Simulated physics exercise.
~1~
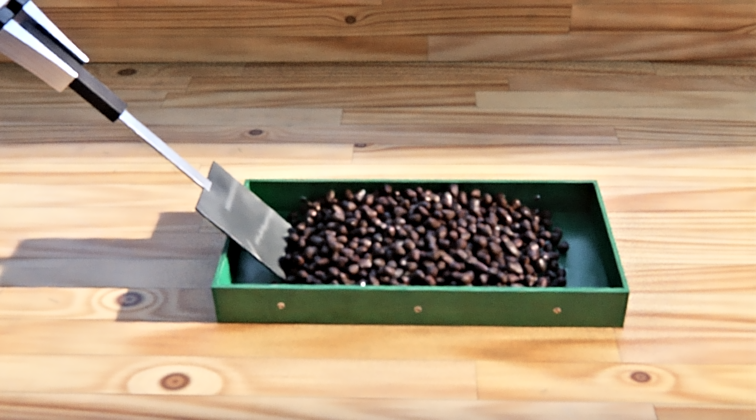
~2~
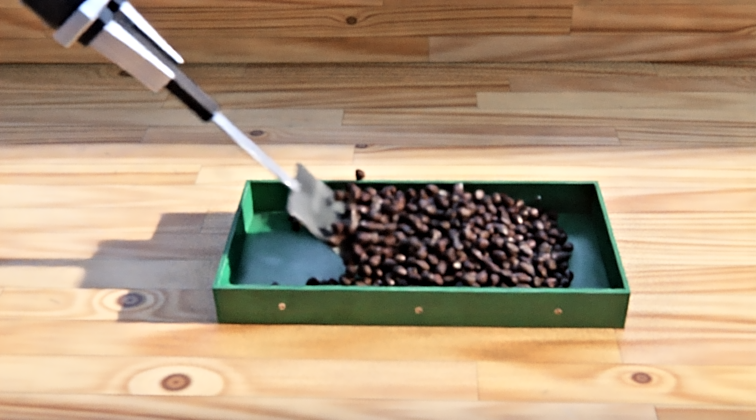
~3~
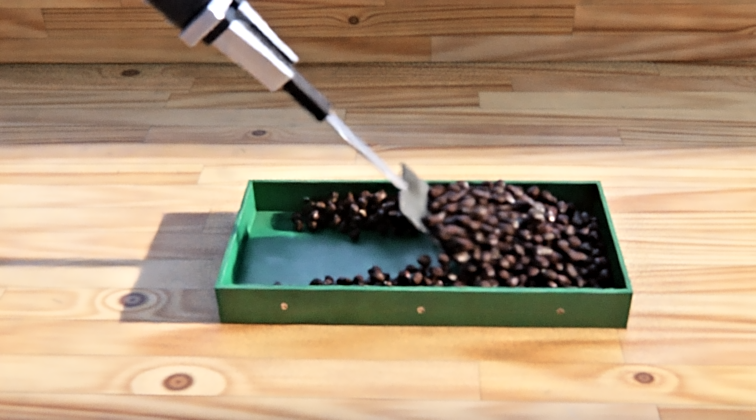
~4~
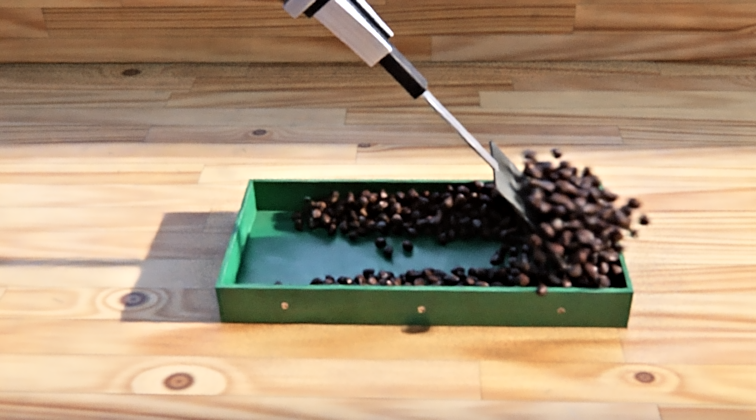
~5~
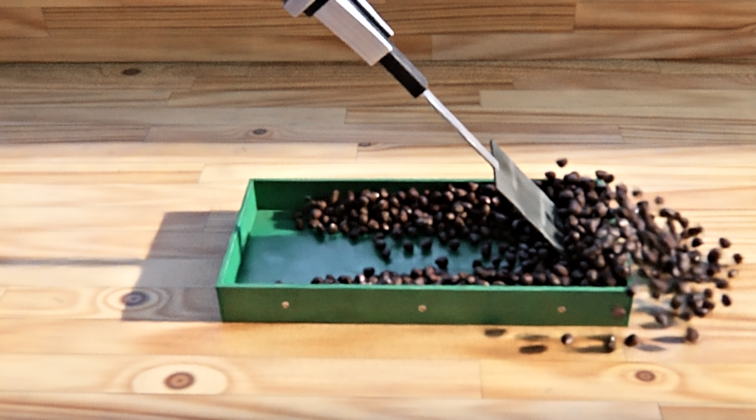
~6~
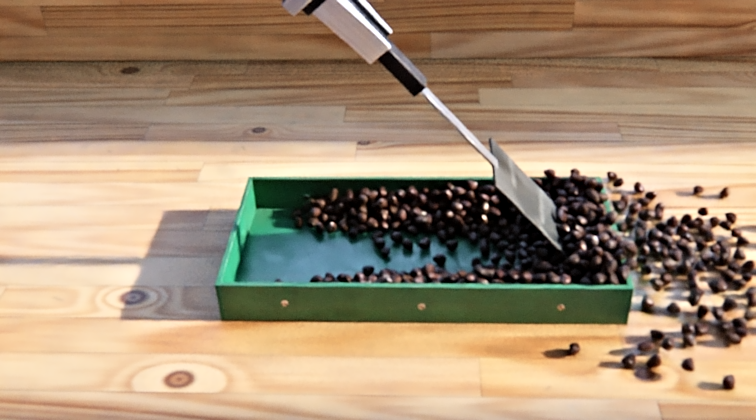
Robot-held metal turner pushing dark dried beans rightward through a green trough, spilling some over its right end onto the wooden table.
